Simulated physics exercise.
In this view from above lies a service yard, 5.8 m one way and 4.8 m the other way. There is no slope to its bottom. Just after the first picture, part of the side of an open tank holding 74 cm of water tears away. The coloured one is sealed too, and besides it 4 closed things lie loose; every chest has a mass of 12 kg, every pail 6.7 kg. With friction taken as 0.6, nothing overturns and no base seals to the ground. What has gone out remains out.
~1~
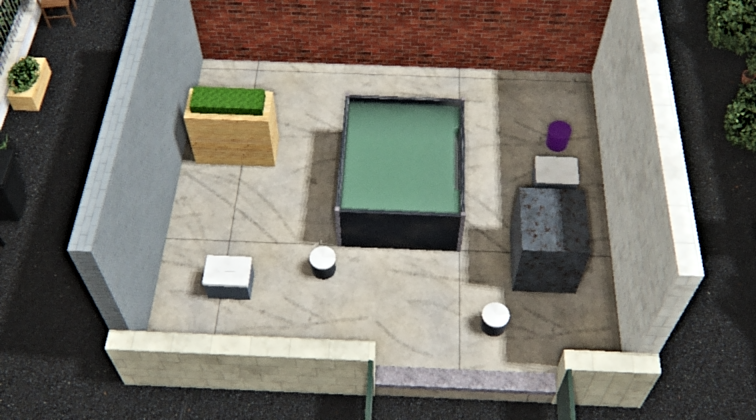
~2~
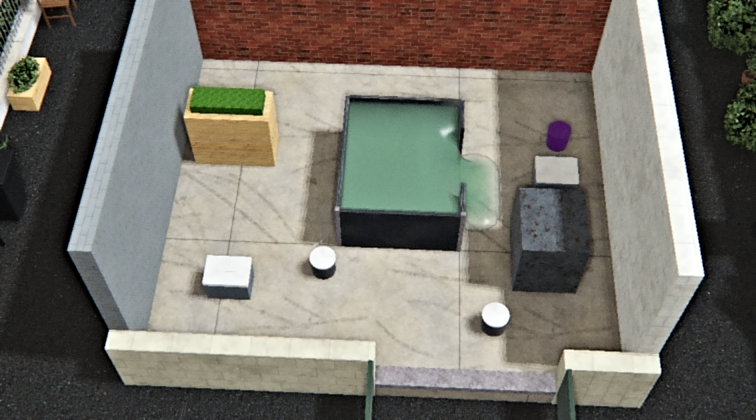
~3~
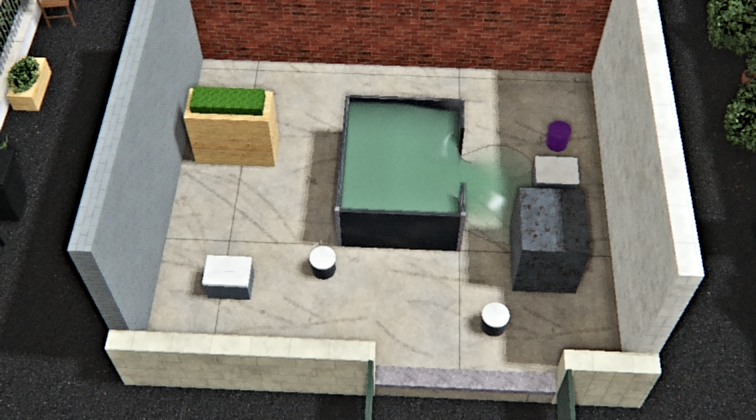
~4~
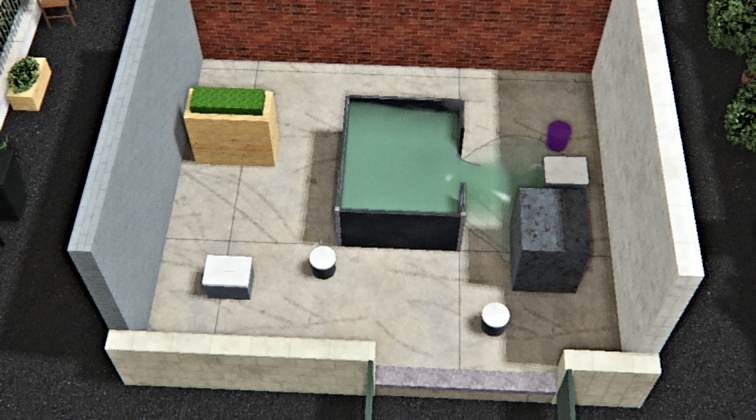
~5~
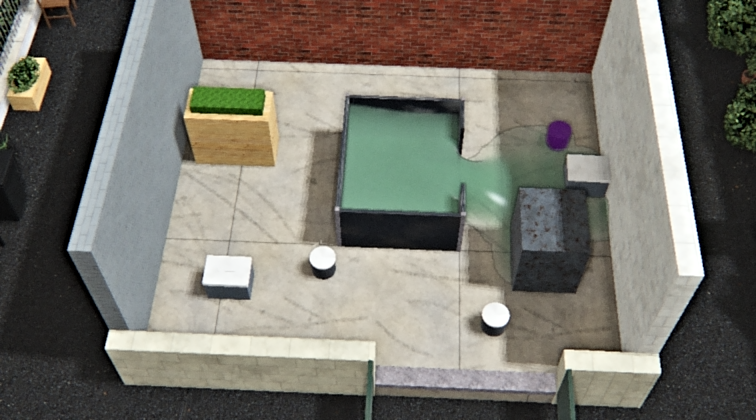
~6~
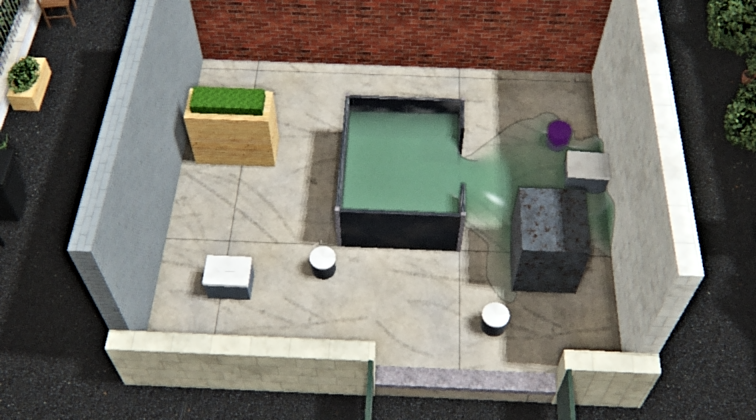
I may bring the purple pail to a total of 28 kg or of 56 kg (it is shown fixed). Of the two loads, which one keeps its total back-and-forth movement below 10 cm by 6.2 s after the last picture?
Only the larger one.
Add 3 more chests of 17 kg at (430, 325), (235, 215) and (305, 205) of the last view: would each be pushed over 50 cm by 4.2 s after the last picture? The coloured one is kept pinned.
In order: Not as far, then not as far, then not as far.
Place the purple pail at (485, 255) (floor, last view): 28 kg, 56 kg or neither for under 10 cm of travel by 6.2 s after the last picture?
Short version: The lighter already works.
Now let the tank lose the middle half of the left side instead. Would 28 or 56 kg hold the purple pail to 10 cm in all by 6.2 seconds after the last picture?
Then I'd expect the light mass to do.
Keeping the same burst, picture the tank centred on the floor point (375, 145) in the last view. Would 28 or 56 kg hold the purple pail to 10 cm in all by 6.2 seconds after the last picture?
In that case only the heavier mass works.
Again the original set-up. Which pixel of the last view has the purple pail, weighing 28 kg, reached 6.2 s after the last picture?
About pixel (564, 90).
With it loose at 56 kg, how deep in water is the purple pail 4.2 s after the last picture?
About 15 cm.
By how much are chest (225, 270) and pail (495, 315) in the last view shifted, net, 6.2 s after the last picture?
So the first is off by 0 centimetres, the second by 140 centimetres.
Then, 0.6 s after the last picture the purple pail would be 12 cm from its start with 28 kg and 0 cm from its start with 56 kg; 11 cm of water round it then.
Then, 2.3 s after the last picture the purple pail would be 72 cm from its start with 28 kg and 0 cm from its start with 56 kg; 15 cm of water round it then.
Then, 4.2 s after the last picture the purple pail would be 73 cm from its start with 28 kg and 0 cm from its start with 56 kg; 15 cm of water round it then.
Then, 6.2 s after the last picture the purple pail would be 73 cm from its start with 28 kg and 0 cm from its start with 56 kg; 9 cm of water round it then.
